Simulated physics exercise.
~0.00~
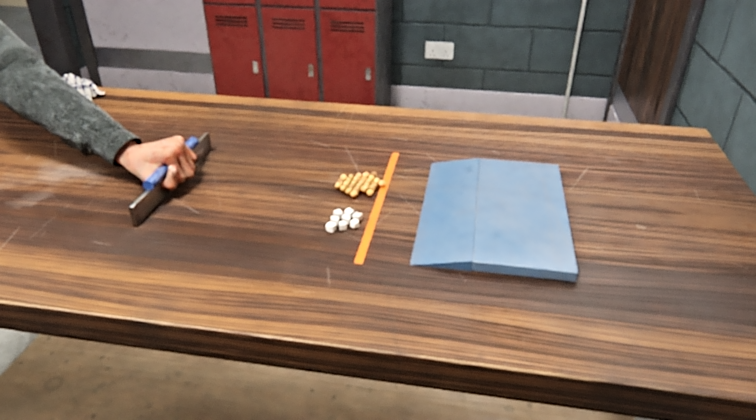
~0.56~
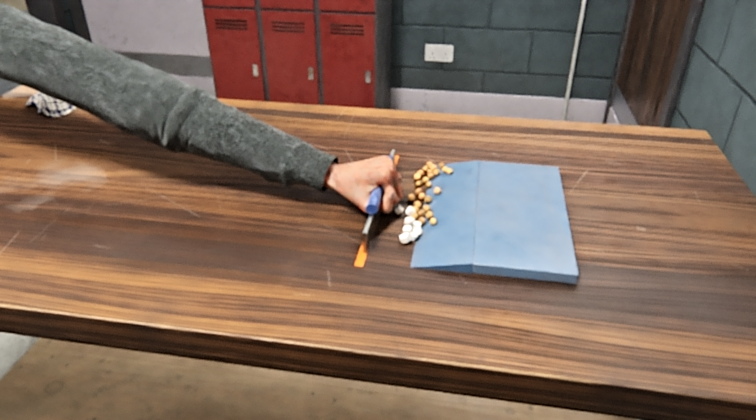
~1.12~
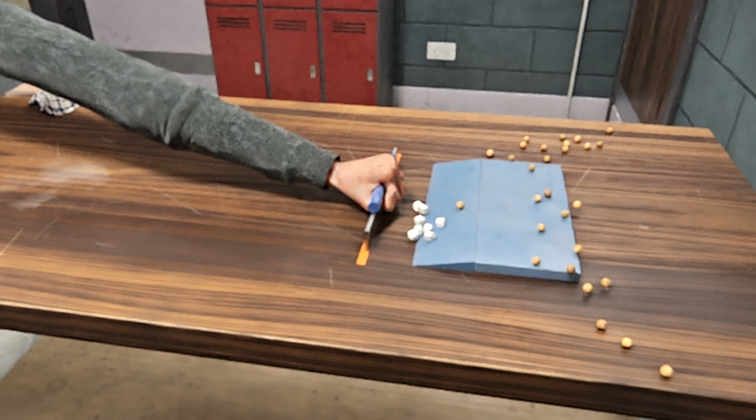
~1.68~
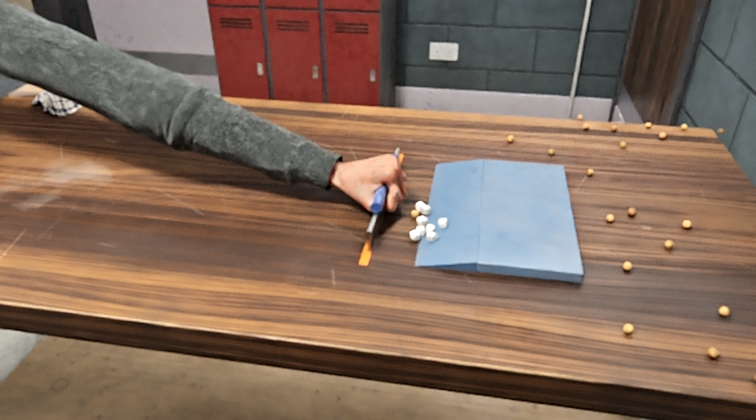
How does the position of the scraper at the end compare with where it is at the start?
At the start the scraper is on the left part of the table, well away from the orange tape. At the end it is farther right, held still at the tape just before the blue ramp.
